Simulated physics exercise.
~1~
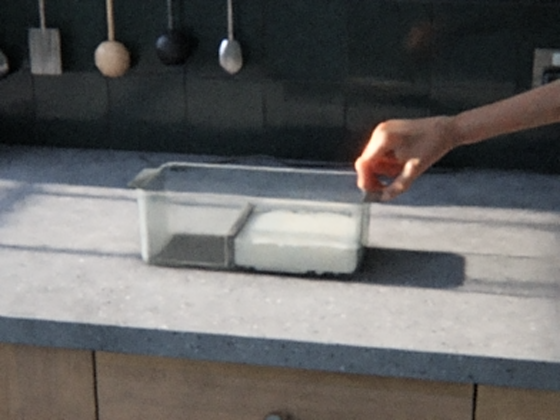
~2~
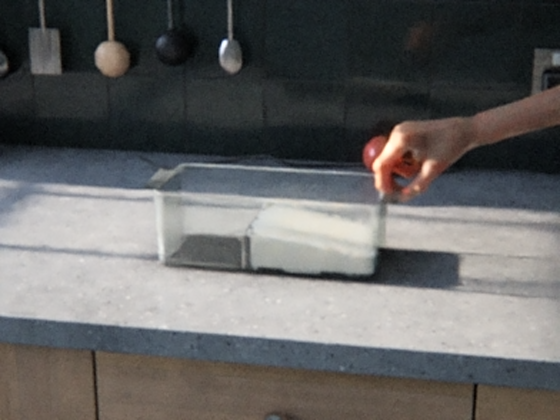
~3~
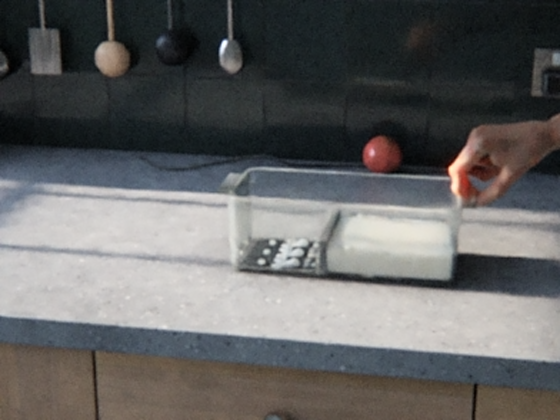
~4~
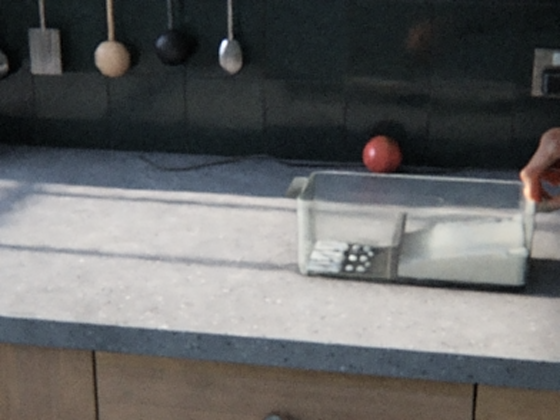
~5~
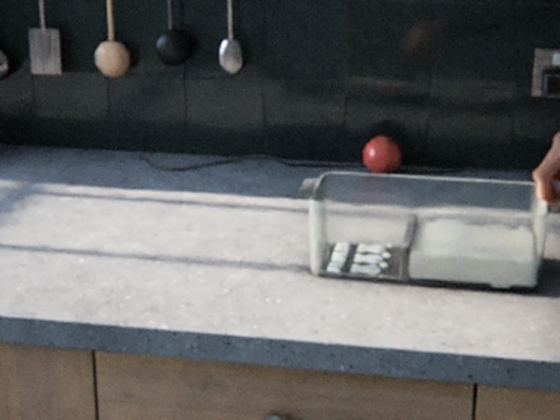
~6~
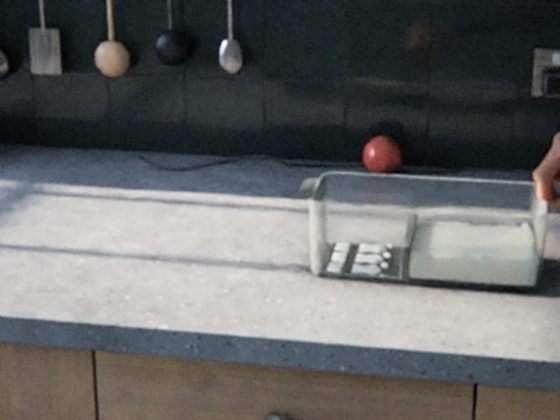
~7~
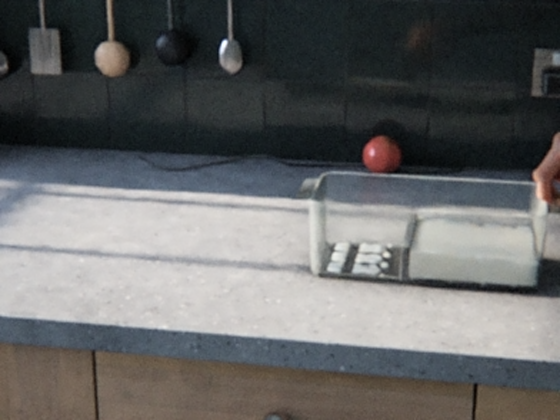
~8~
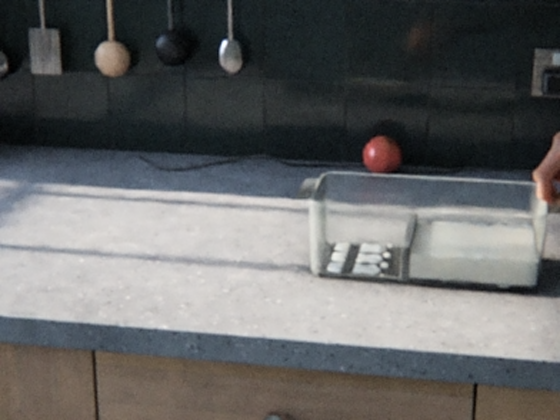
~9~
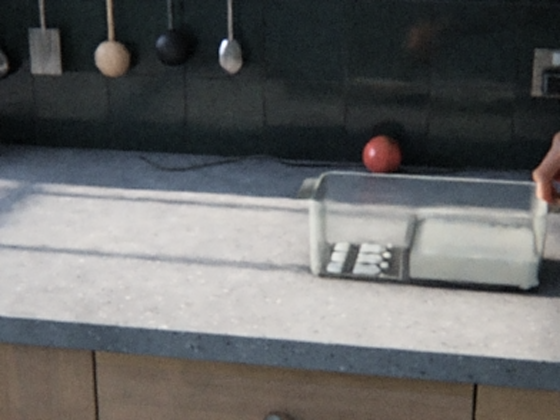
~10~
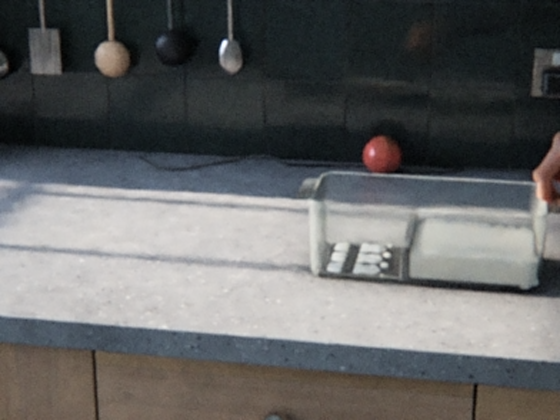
Hand pulling a clear divided tub of milk right along a kitchen counter, milk sloshing, a little crossing left before it settles.
